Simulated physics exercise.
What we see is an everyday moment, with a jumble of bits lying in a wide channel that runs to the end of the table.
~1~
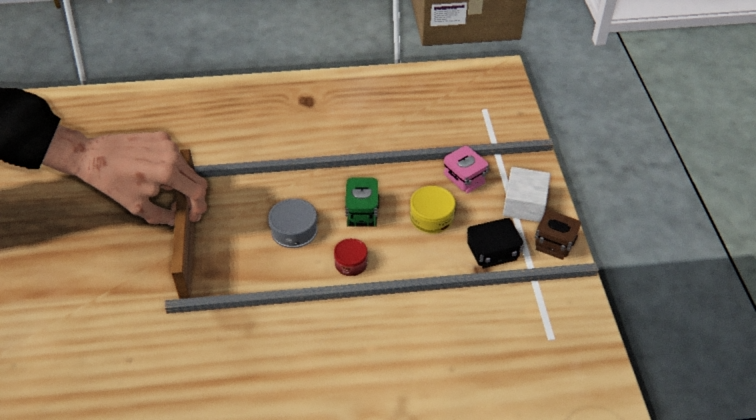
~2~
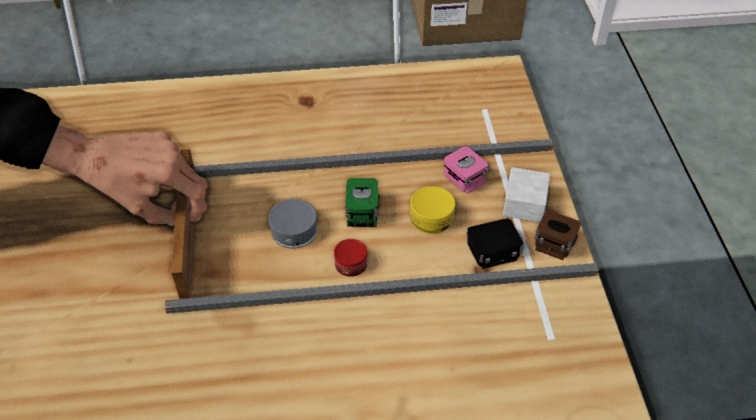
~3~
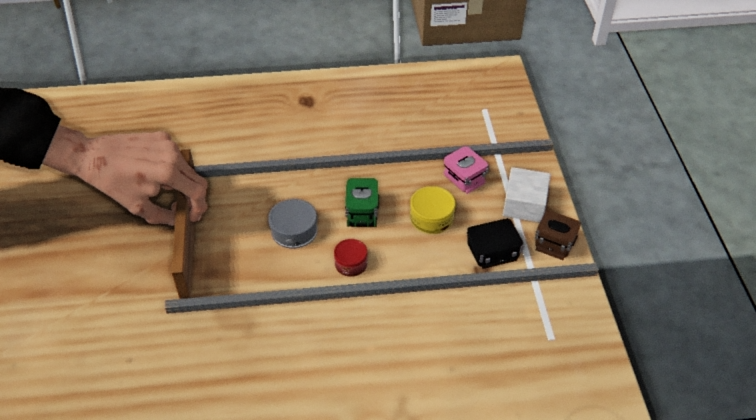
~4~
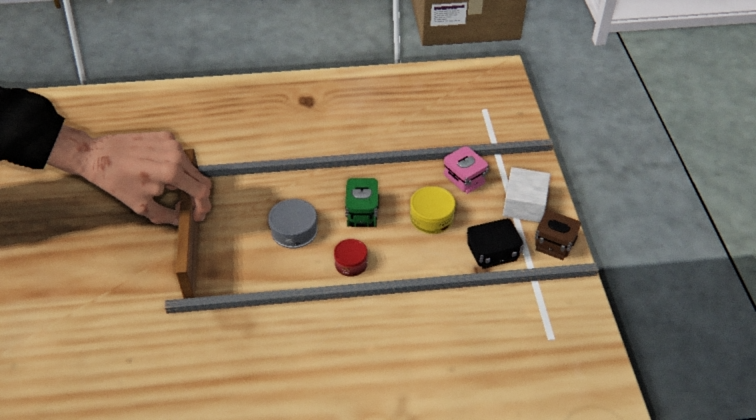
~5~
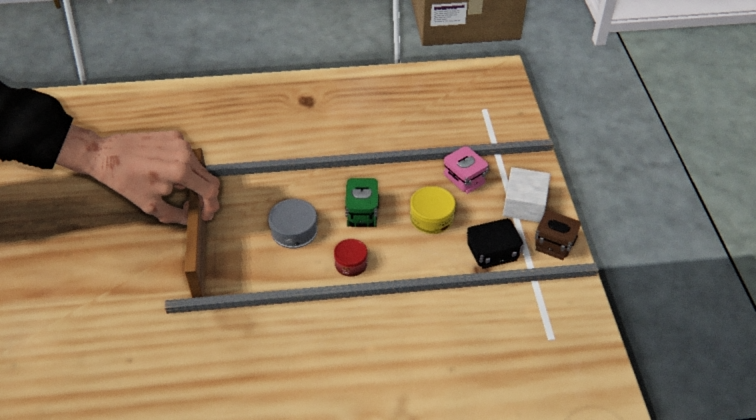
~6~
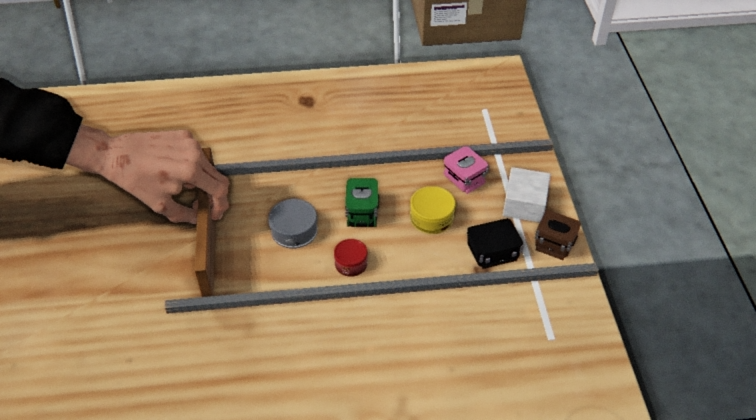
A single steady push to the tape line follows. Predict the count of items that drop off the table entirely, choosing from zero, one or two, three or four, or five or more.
The count is three or four.
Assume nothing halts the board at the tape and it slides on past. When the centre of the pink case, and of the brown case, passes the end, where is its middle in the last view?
Pink case: (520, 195); brown case: (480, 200).
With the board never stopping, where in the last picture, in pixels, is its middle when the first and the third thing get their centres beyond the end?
At (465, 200) for the first, at (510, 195) for the third.
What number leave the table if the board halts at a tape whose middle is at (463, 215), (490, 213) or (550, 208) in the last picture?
Floor tally per try: 0 / 2 / 5.
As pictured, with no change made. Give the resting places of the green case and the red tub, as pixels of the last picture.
In the last picture the green case sits at (525, 169) while the red tub sits at (541, 241).
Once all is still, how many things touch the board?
In total, 3.
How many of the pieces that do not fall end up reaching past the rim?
It would come to 2.
Soon after, none off yet; brown case at rest near (557, 235); white block at rest near (527, 195); black case at rest near (494, 244).
In the end, the number that fall off is three or four; gone, yellow tub, white block and brown case.
